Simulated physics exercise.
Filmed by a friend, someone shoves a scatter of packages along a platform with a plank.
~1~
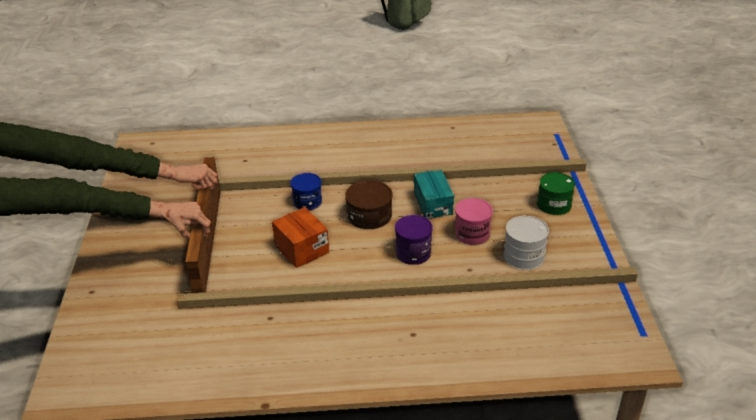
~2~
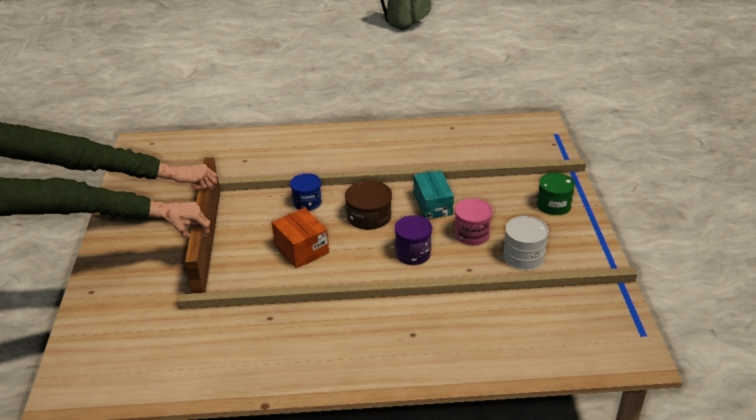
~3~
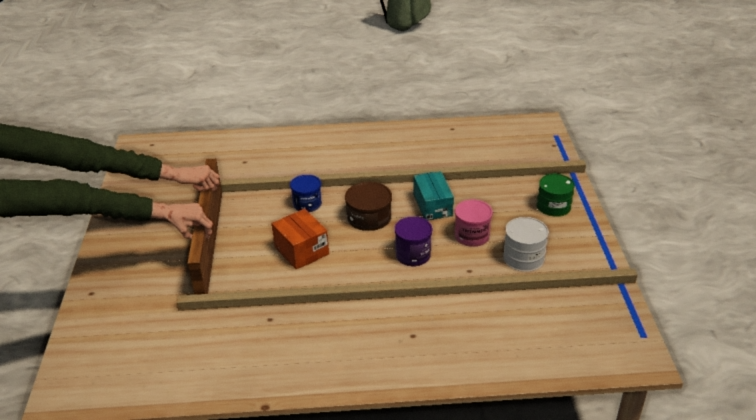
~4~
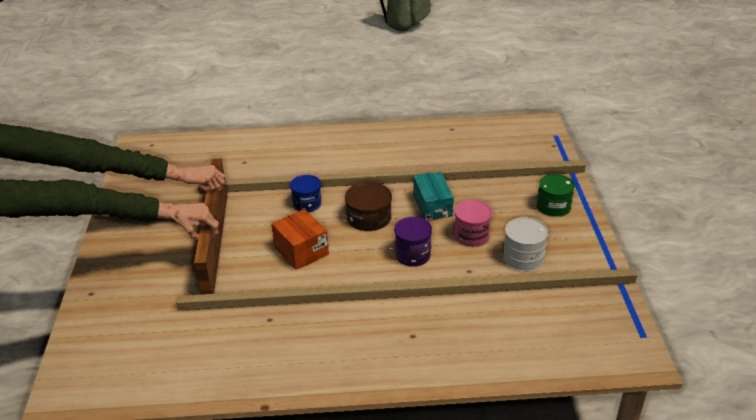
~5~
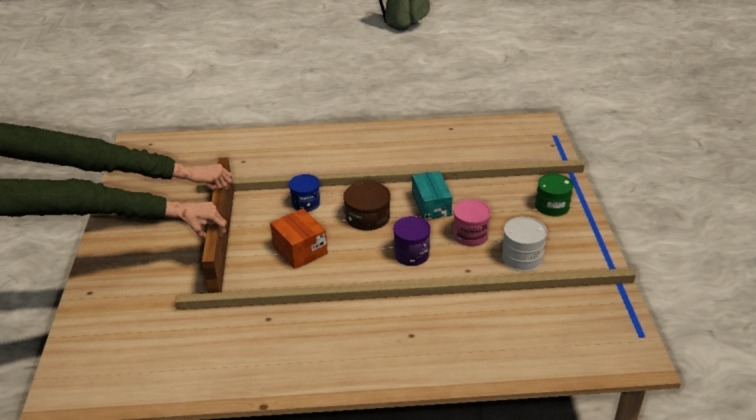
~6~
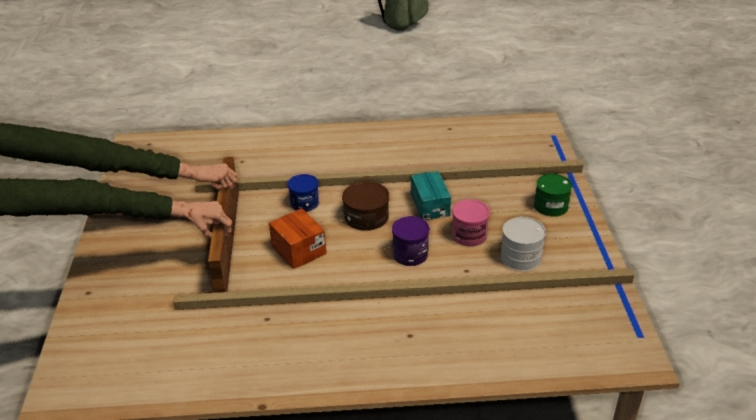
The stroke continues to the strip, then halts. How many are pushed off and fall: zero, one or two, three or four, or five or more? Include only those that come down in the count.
The ones that plunge will number five or more.
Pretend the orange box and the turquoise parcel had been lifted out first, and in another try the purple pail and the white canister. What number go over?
Fallen: 6, and 6 in the other try.
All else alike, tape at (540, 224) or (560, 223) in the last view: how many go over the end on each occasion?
On the ground you'd count 2 the first time and 5 the second.
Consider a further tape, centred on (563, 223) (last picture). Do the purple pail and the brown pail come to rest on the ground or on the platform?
Lab note: Purple pail ends up below; brown pail is safe.
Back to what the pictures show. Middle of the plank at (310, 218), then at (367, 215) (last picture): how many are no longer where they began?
The first count is 2, and then it's 4.
Soon after, none off yet; green canister at rest near (553, 195); white canister at rest near (523, 244); pink pail at rest near (470, 223).
Then, none off yet; green canister moved a little near (559, 195); white canister moved about its own width near (573, 245); pink pail moved well along near (532, 213).
At rest, the number that fall off is five or more; fallen, orange box, blue pail, brown pail, purple pail, turquoise parcel, pink pail, white canister and green canister.
